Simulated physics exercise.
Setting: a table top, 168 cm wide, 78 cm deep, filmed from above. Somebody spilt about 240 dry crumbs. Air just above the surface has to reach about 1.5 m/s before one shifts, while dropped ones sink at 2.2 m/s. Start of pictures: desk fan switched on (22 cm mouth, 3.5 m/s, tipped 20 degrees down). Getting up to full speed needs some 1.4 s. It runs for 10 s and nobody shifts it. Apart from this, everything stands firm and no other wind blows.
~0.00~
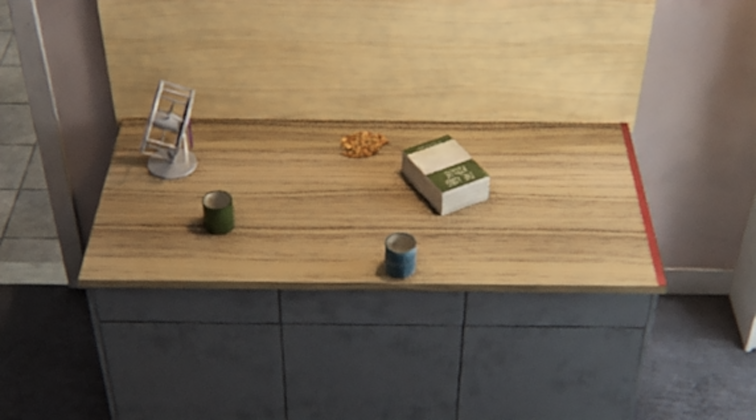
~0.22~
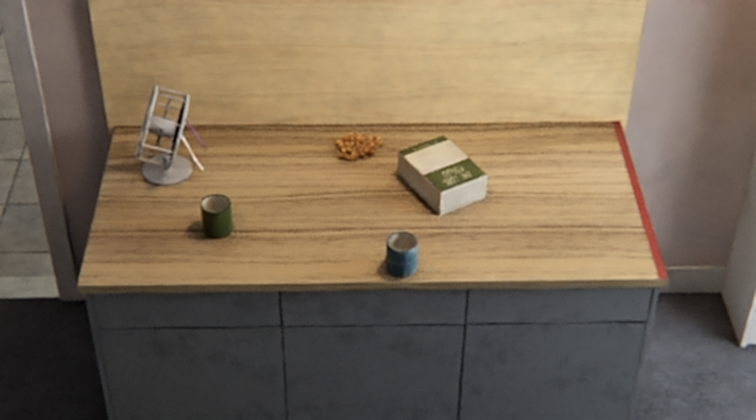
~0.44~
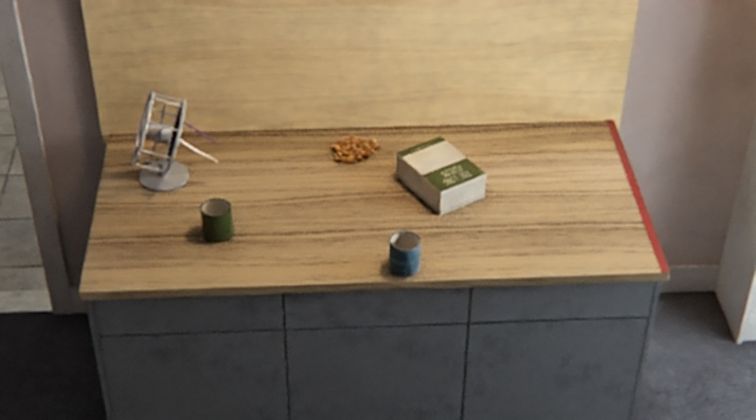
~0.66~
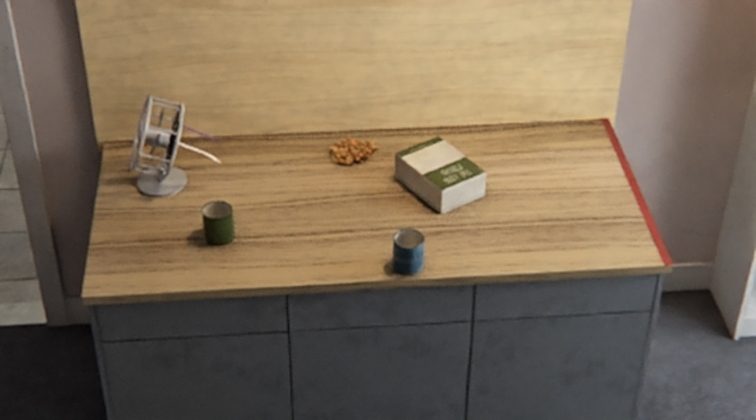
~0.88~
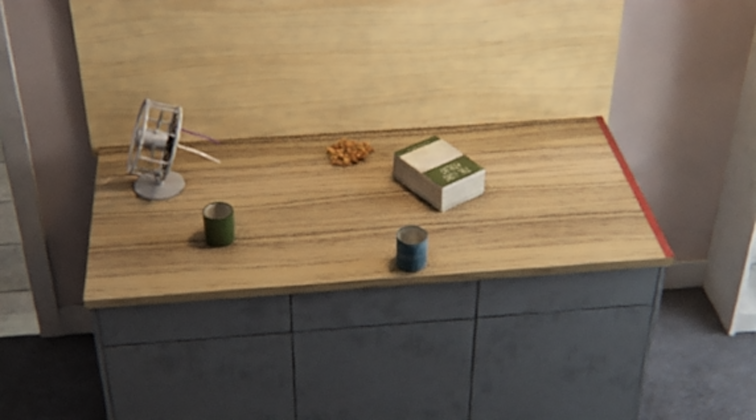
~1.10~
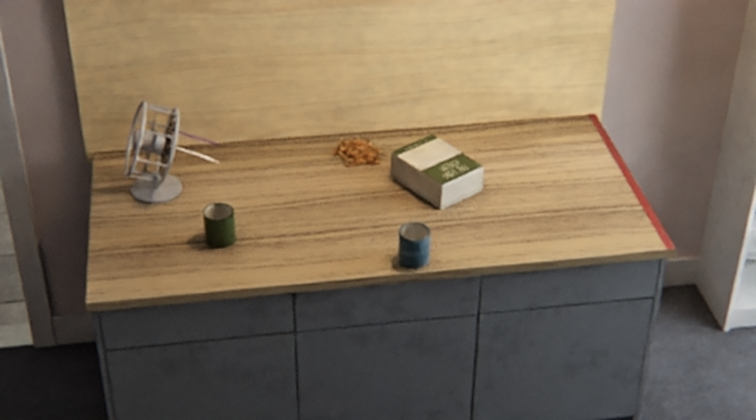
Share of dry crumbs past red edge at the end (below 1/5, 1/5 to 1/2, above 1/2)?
The amount goes past half.
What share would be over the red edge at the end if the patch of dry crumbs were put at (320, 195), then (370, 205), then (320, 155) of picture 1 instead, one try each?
First try near 0 %, second near 0 %, third near 100 %.
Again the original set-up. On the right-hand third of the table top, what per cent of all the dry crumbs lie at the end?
I'd put it at about 0 percent.
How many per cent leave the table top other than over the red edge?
0 %.
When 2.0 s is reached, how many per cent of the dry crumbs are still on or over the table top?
I'd put it near 2 per cent.
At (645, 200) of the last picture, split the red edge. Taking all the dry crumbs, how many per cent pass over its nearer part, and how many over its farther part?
Roughly 0 per cent nearer, roughly 100 per cent farther.
After 2.0 s, 5 % are on the move or not yet settled, 98 % are over the red edge.
After 3.2 s, 2 % are on the move or not yet settled, 98 % are over the red edge.
After 5.5 s, 0 % are on the move or not yet settled, 100 % are over the red edge.
After 10.0 s, at the end, 100 % are over the red edge.
